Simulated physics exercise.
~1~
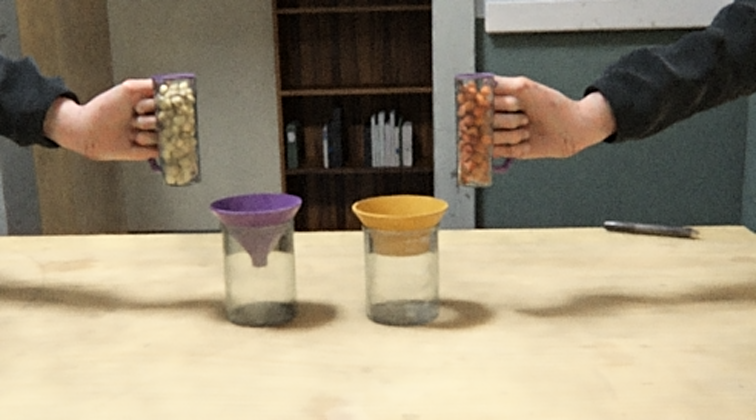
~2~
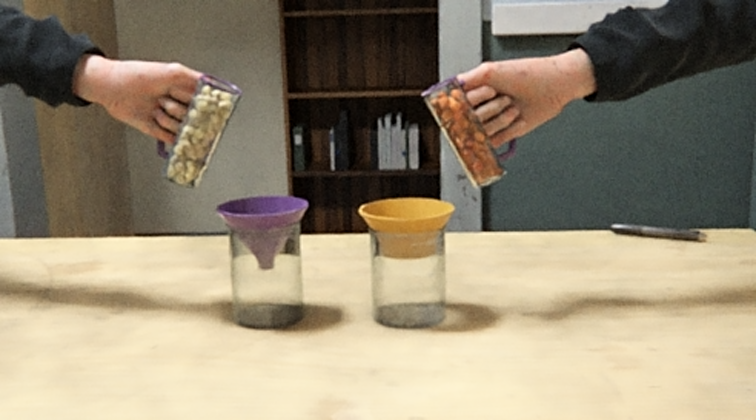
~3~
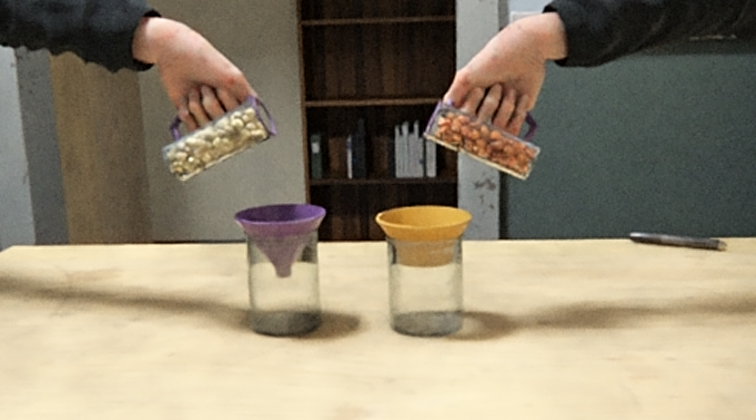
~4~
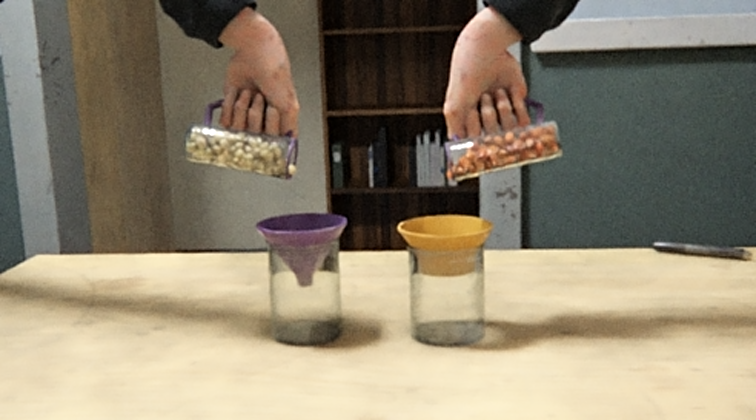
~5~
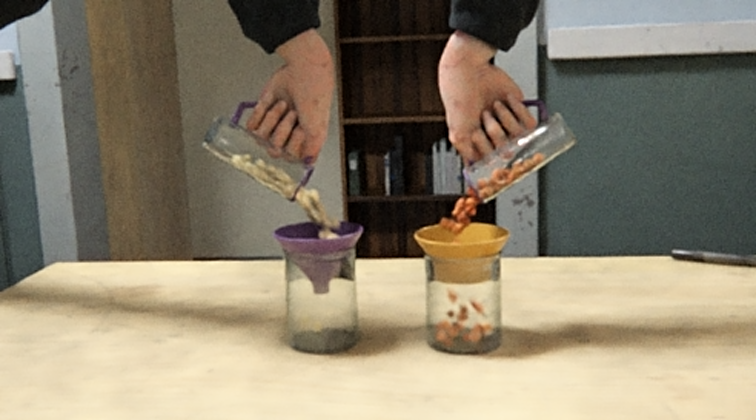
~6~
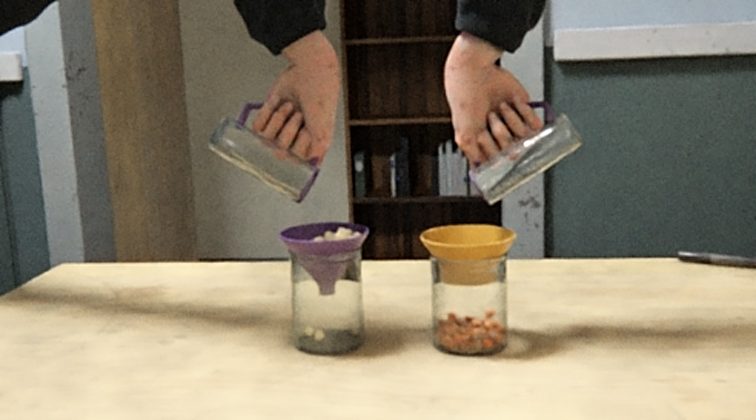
In the video, two hands tip clear cups over funnels set in glass jars, pouring pale pieces into the purple funnel on the left and orange pieces into the yellow one on the right. The pale pieces mostly clog their funnel, while the orange ones all drop into the jar.
